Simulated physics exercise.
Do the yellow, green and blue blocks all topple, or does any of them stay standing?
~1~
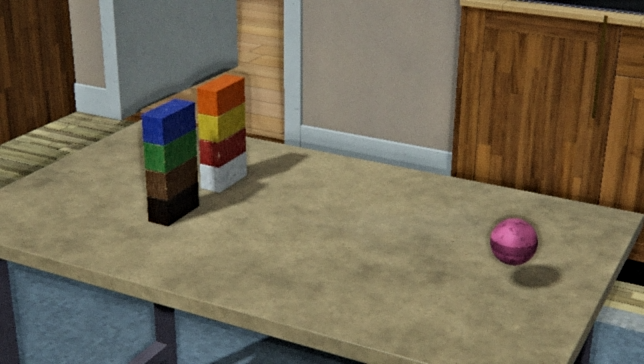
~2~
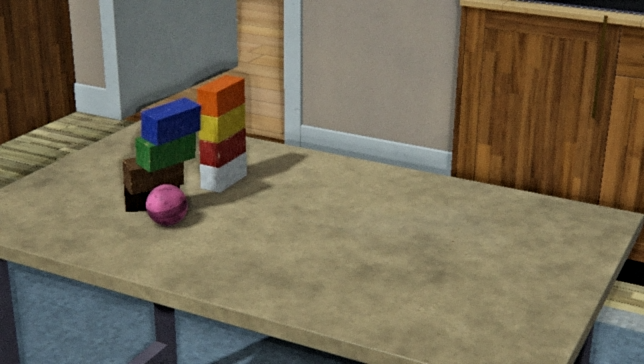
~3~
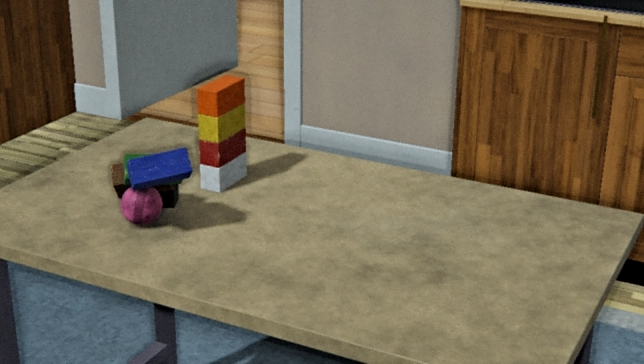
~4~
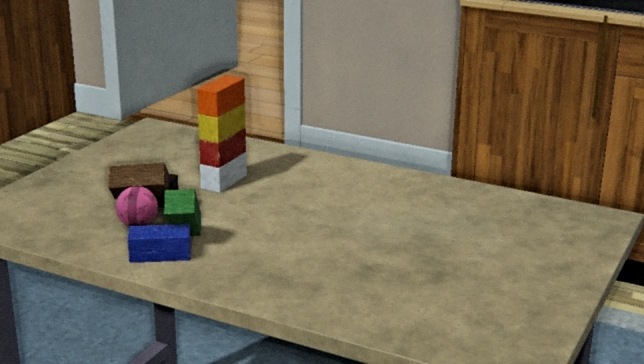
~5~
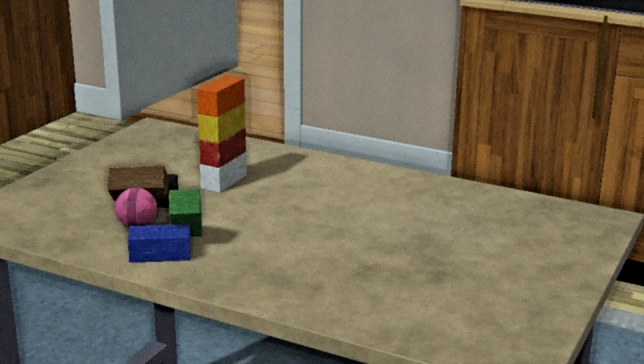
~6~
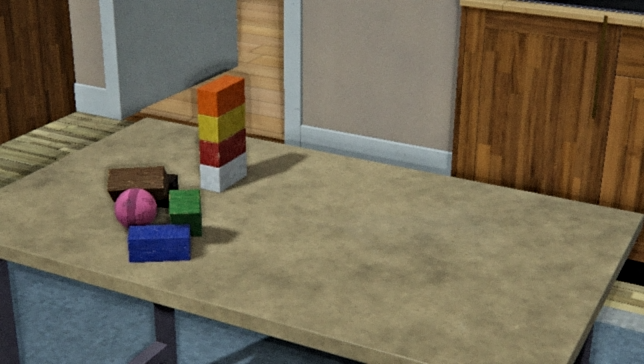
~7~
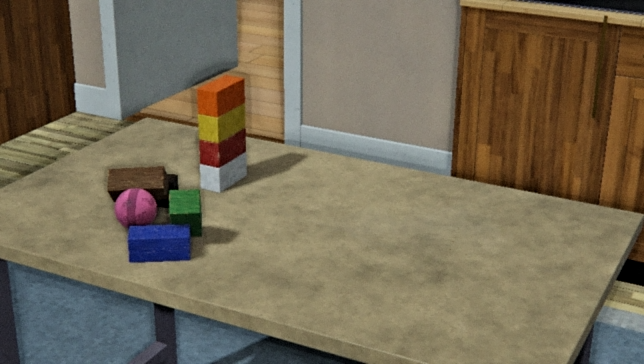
The green and blue blocks topple onto the table, but the yellow block stays standing in its stack.
